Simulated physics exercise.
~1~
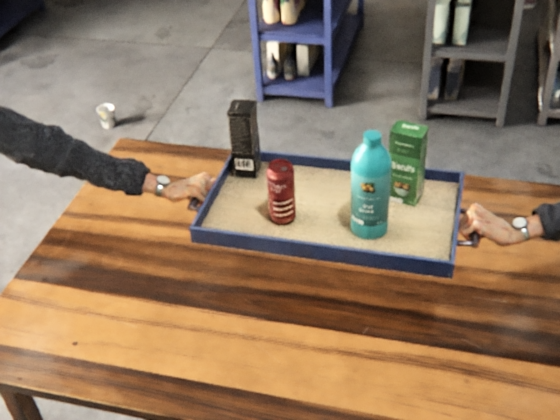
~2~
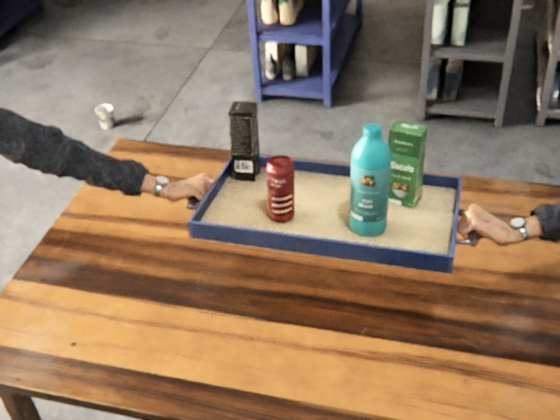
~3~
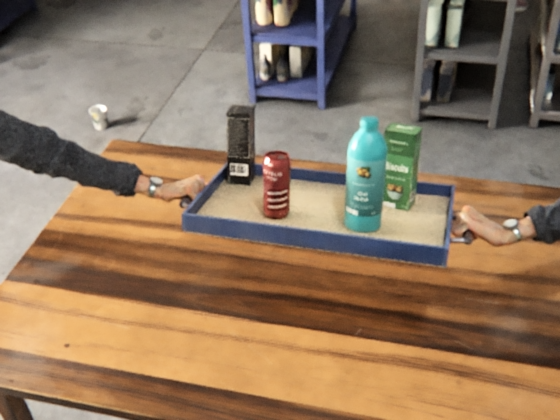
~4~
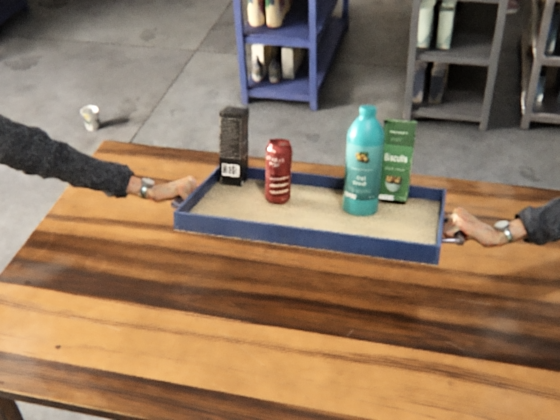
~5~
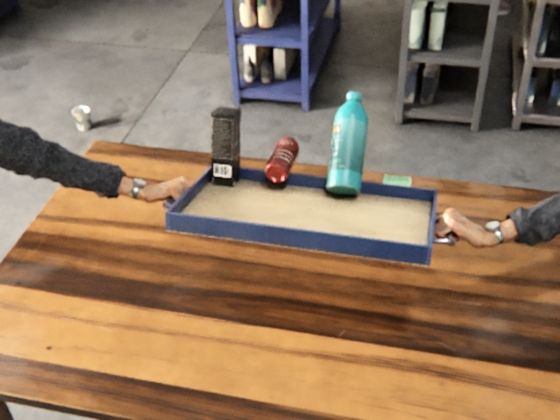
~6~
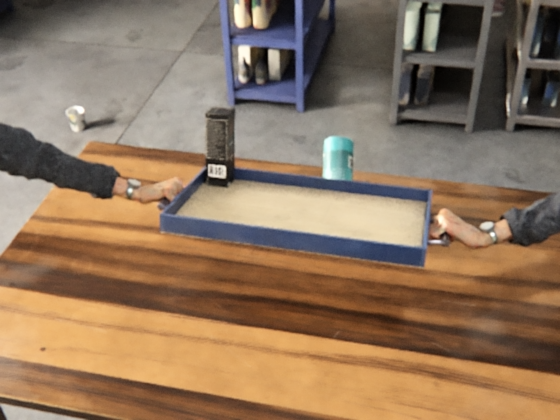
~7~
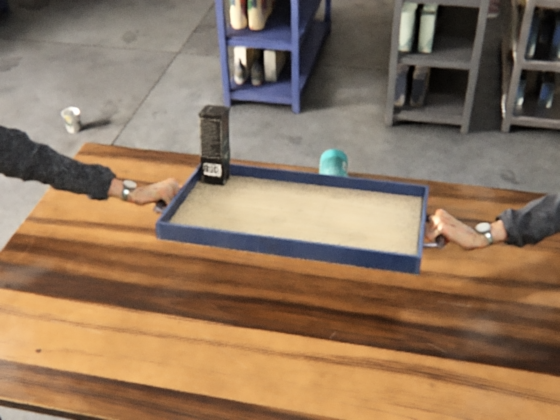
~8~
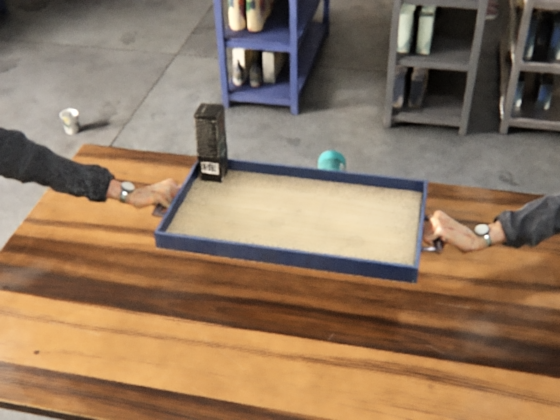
At a striped wooden table, two hands tipped a blue-rimmed tray away from the viewer until a green carton, a red can and a turquoise bottle went over the far edge, then levelled it with only the black carton still standing aboard.
